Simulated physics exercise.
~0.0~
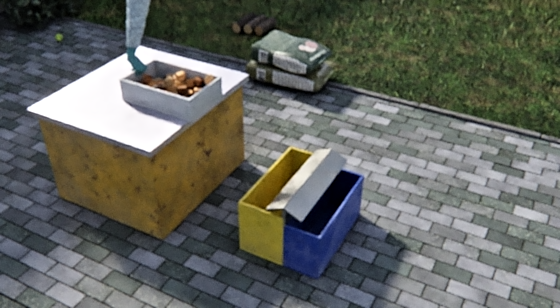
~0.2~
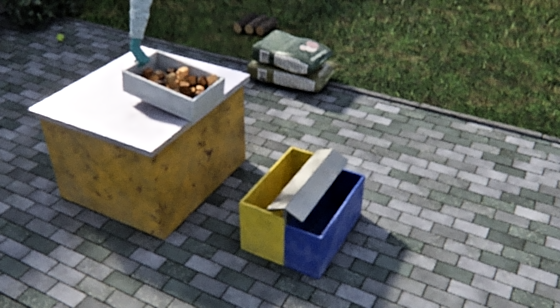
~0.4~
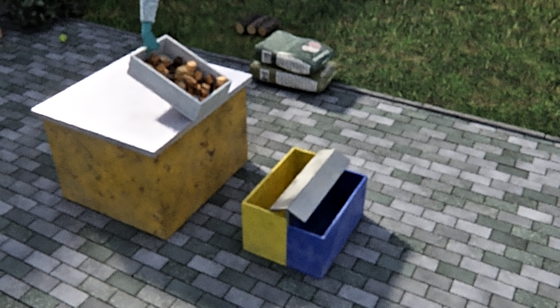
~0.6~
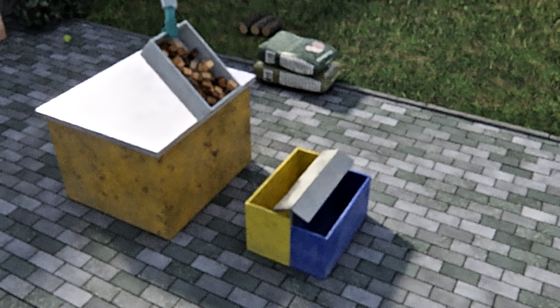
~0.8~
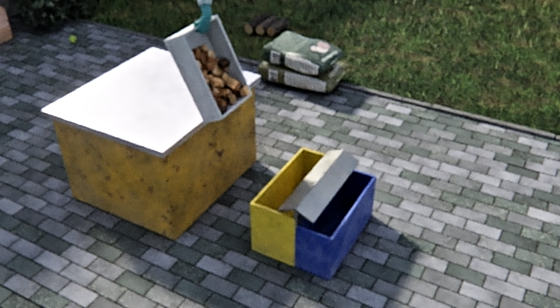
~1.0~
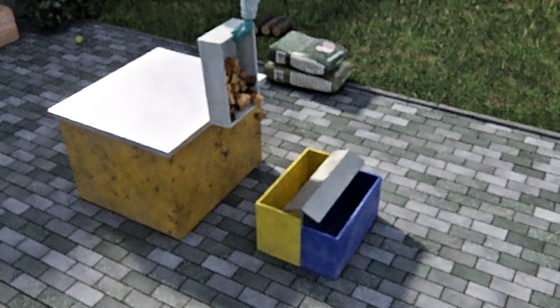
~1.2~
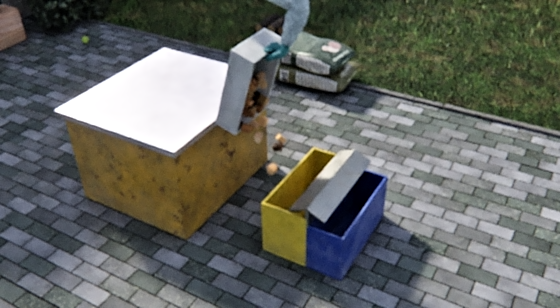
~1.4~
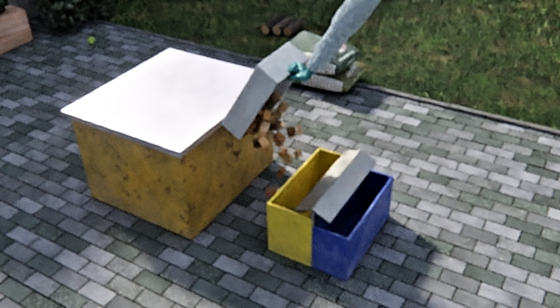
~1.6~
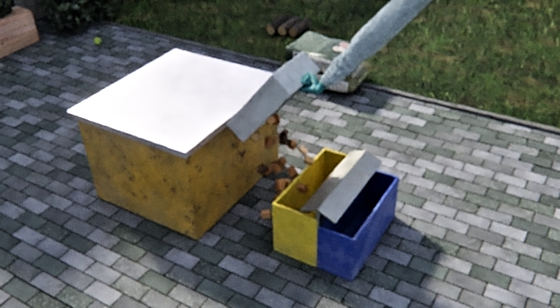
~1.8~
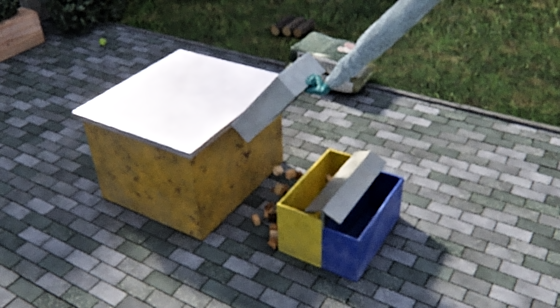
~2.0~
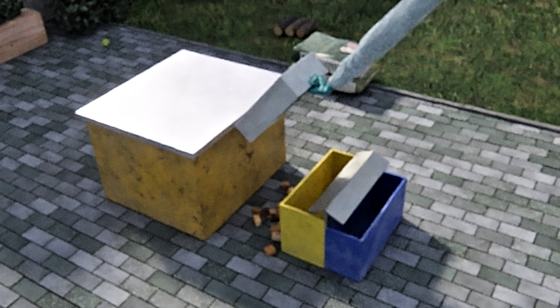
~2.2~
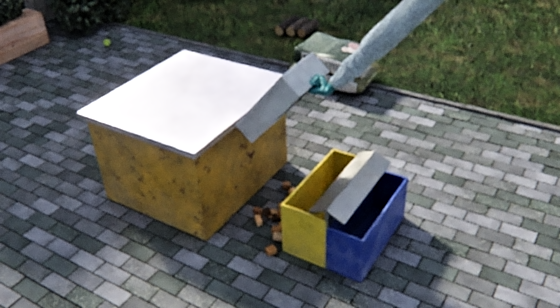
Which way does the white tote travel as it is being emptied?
The white tote moves to the right, tipping over the edge of the bench as its blocks fall out.
